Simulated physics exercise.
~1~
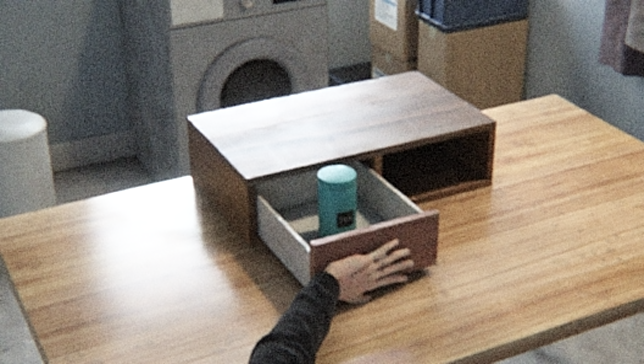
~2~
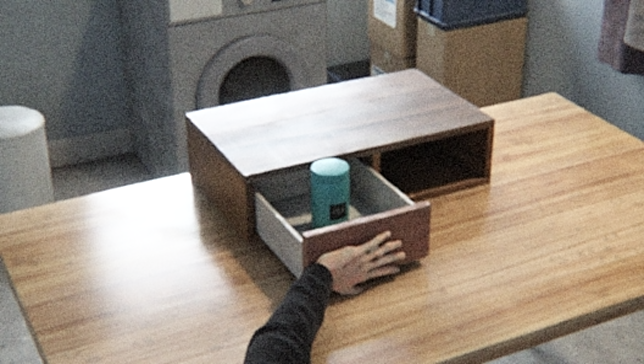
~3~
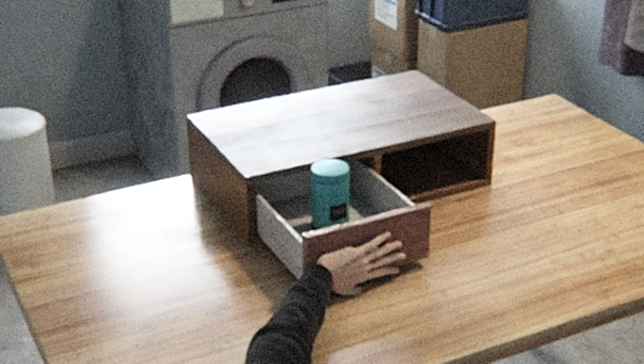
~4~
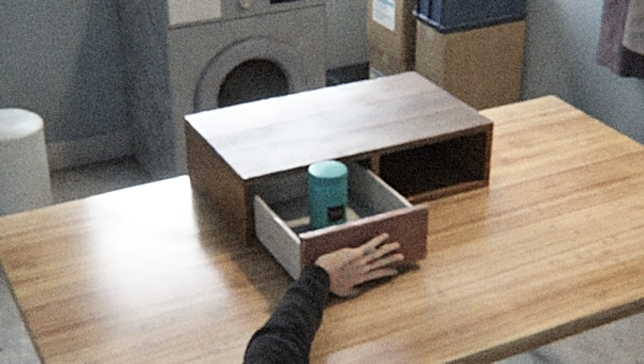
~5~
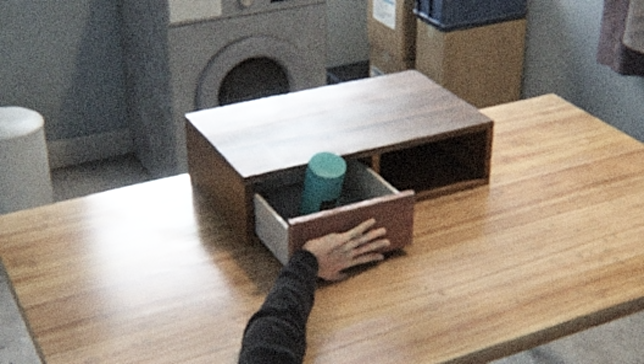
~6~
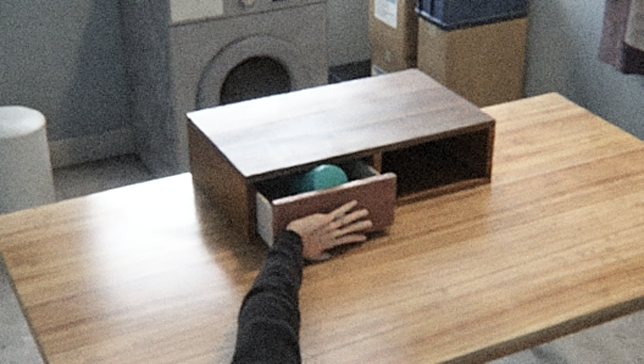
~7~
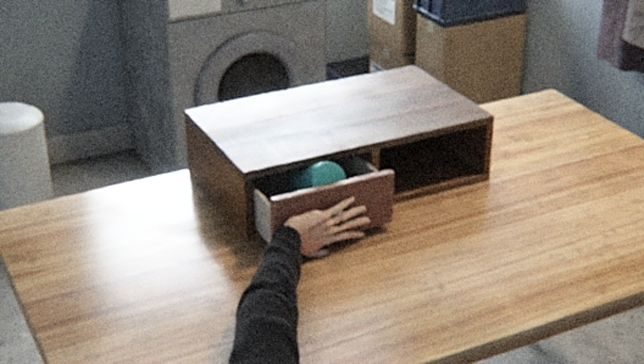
To begin with, a dark wooden chest sits on a table with its left drawer open and a turquoise jar standing upright inside, while a hand in a dark sleeve rests against the drawer front. The hand pushes the drawer slightly inward, then pauses with the jar still upright. As it pushes again, the drawer slides farther in and the jar leans over. The jar then tips onto its side inside the drawer. The drawer stops short of closing and remains ajar, with the hand still on its front and the fallen jar showing above it.
